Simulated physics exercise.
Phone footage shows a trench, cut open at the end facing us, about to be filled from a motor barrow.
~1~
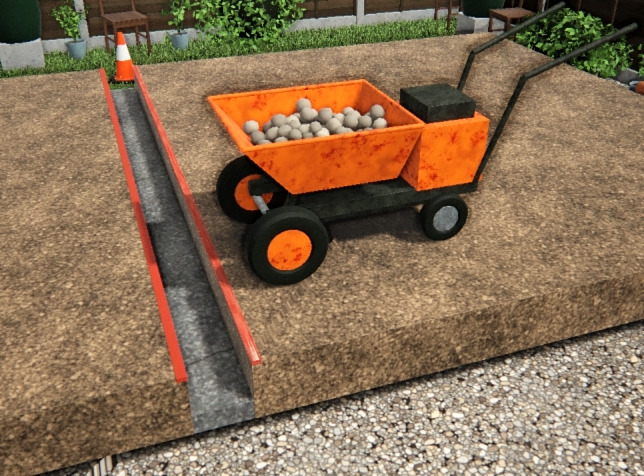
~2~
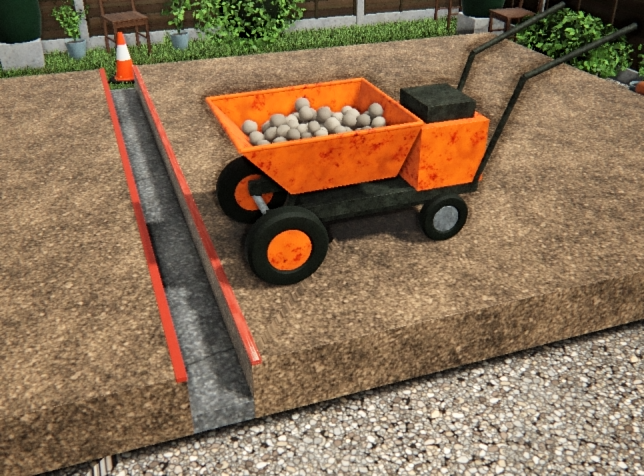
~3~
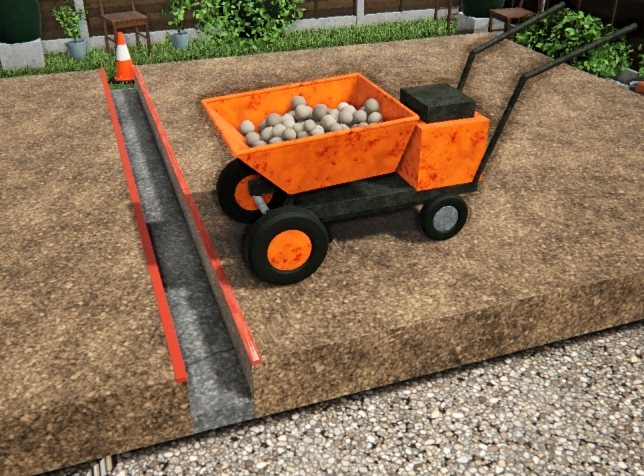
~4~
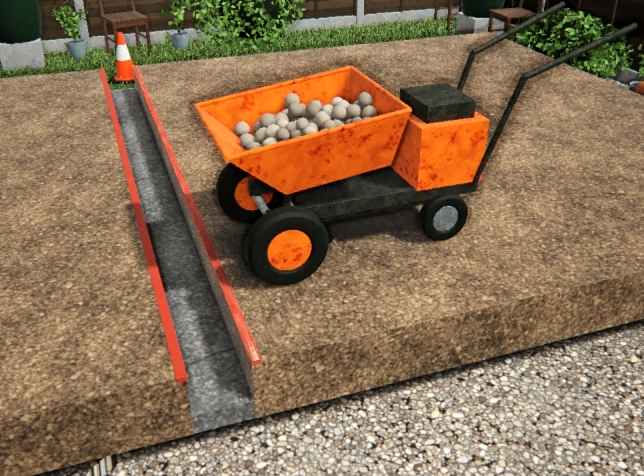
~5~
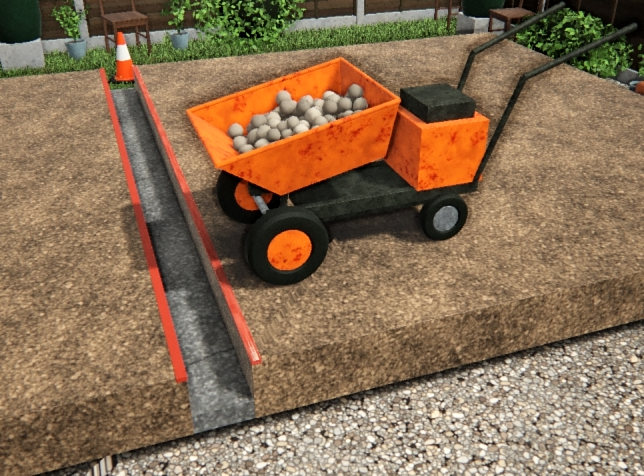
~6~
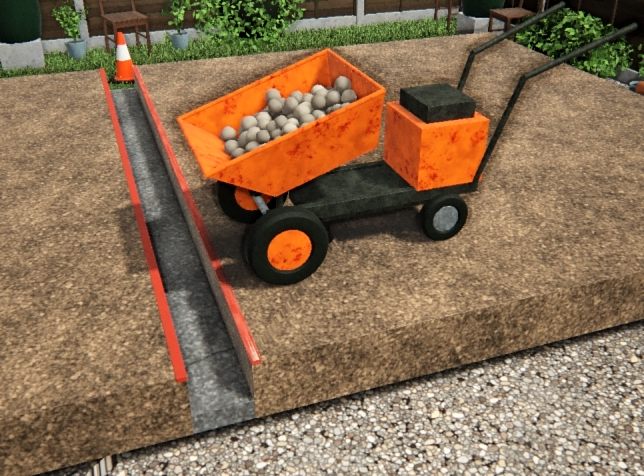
On bare brown ground beside a narrow trench edged with red-topped boards, an orange motor barrow loaded with rounded stones stands still while its skip gradually tilts toward the trench on the left, its rear rising from the chassis.
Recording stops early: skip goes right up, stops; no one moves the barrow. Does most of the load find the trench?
The load ends chiefly outside the trench.
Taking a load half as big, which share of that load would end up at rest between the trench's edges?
Around 10 %.
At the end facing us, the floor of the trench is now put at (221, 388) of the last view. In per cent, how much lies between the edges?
I'd put it at some 10 in a hundred.
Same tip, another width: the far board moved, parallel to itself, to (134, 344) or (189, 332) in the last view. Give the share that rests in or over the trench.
In order: Near 60, then 0 percent.
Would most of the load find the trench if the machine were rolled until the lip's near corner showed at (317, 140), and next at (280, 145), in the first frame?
The bulk / the bulk.
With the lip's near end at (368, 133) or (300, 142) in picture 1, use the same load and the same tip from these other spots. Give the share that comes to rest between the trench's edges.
From the first spot you get 40 percent, and from the second 90 percent.
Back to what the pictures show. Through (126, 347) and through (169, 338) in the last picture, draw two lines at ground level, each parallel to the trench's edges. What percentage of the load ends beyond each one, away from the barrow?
I'd say about 50 and about 80 in a hundred.
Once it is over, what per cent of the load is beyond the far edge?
Roughly 80 per cent of the load.
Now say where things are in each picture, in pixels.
In the first picture, lip of the skip near (243, 150), level; top of the load near (334, 126), river pebbles; first edge of the trench near (240, 322); far edge near (171, 336), the trench under half as wide as the skip, and about as deep as wide.
In the second picture, lip of the skip near (241, 151), level; top of the load near (333, 125).
In the third picture, lip of the skip near (236, 154), tipped barely; top of the load near (329, 123).
In the fourth picture, lip of the skip near (227, 159), tipped a little; top of the load near (322, 120).
In the fifth picture, lip of the skip near (218, 166), tipped a little; top of the load near (330, 108).
In the sixth picture, lip of the skip near (207, 175), tipped clearly; top of the load near (333, 99); first edge of the trench near (240, 322); far edge near (171, 336).
Shortly afterwards, skip tipped steeply; the whole lot in the skip.
Next, skip tipped right over; near half in the skip; near half beyond it; only a few falling.
Some moments later, skip tipped right over; a little in the skip; a little in or heaped over the trench; the bulk beyond it.
In the end, skip tipped right over; a little in the skip; a little in or heaped over the trench; the bulk beyond it.
